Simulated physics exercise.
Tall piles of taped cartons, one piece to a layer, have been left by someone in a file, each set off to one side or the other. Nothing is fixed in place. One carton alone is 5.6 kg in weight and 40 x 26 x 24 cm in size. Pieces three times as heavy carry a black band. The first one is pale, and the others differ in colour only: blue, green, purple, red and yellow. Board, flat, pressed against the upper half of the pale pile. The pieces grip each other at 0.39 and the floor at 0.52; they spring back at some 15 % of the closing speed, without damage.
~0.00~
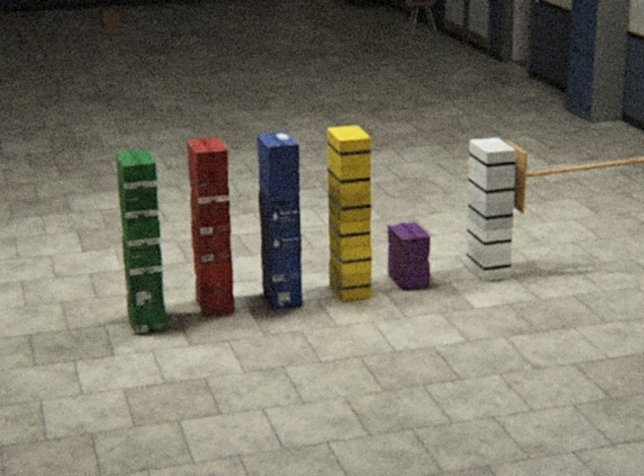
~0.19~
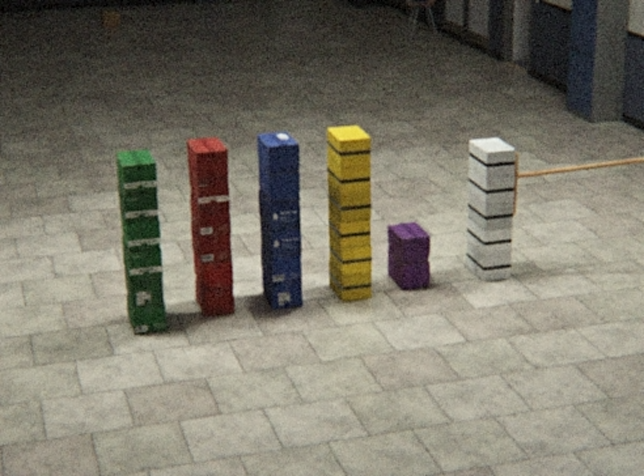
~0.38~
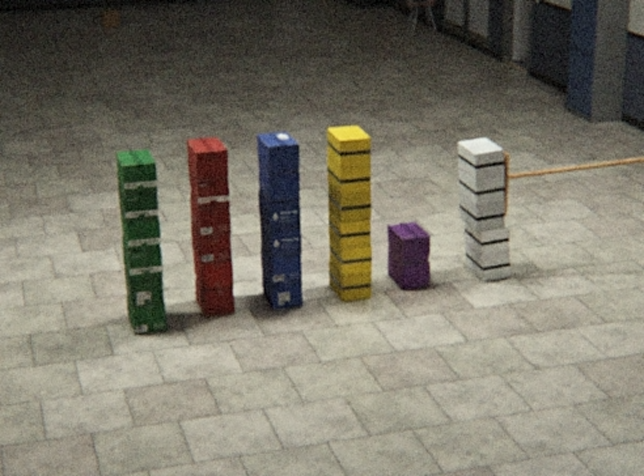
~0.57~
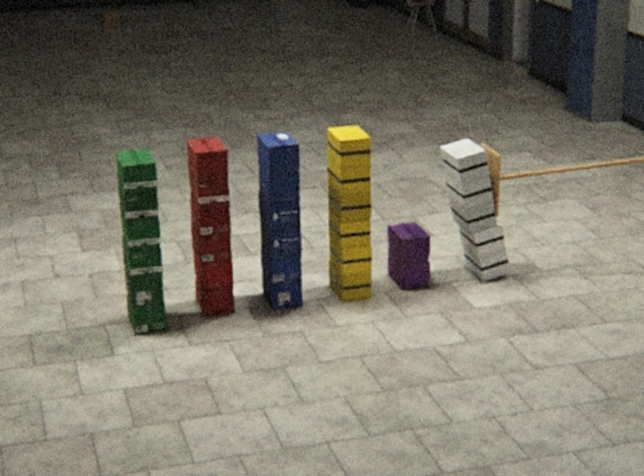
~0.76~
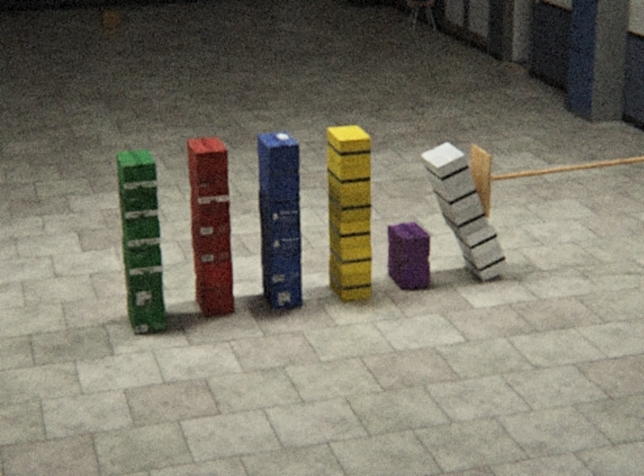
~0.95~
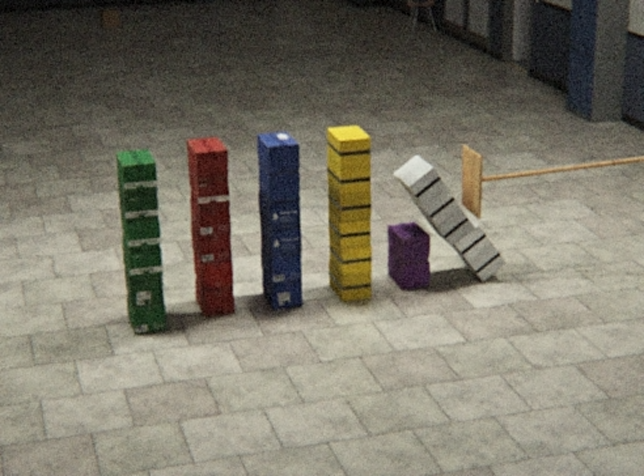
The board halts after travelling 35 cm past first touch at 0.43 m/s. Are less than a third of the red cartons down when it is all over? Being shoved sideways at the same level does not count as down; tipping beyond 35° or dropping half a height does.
Yes.
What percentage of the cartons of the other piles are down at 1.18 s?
0 percent by then.
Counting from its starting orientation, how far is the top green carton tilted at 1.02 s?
It's at some 0 degrees.
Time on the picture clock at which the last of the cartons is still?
Close to 2.5 seconds.
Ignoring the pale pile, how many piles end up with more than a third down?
The count is 0.
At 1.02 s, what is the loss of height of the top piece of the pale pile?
Some 20 centimetres.
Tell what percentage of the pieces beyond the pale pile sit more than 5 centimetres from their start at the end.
Fraction: 5 %.
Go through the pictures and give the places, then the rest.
In the first picture (places mark the middle of the side facing us), board (525, 175) 9 cm short; top red carton (212, 165); top purple carton (416, 250); the rest undisturbed.
The second picture shows board (516, 176) 4 mm short; top red carton (212, 165).
The third picture shows board (507, 177) 8 cm in, top of the pale pile leaning 3°; top red carton (212, 165); the rest undisturbed.
The fourth picture shows board (499, 178) 16 cm in, top of the pale pile leaning 11°; top red carton (212, 165); the rest undisturbed.
The fifth picture shows board (490, 179) 24 cm in, top of the pale pile leaning 20°; top red carton (212, 165); the rest undisturbed.
The sixth picture shows board (481, 180) 32 cm in, top of the pale pile leaning 34°; top red carton (212, 165); top green carton (140, 179); the rest undisturbed.
After 1.02 s, 5 of the pale pile down; none of the 6 red cartons down (0 of 26 in all colours); top red carton unmoved.
After 1.82 s, 5 of the pale pile down; none of the 6 red cartons down (0 of 26 in all colours); top red carton unmoved; top purple carton leaning 5°.
At rest (2.6 s), 5 of the pale pile down; none of the 6 red cartons down (0 of 26 in all colours); top red carton unmoved; top purple carton shifted 15 cm. That is 0 per cent. As the last picture would show them, middles, top red carton near (208, 159), top purple carton near (393, 245).
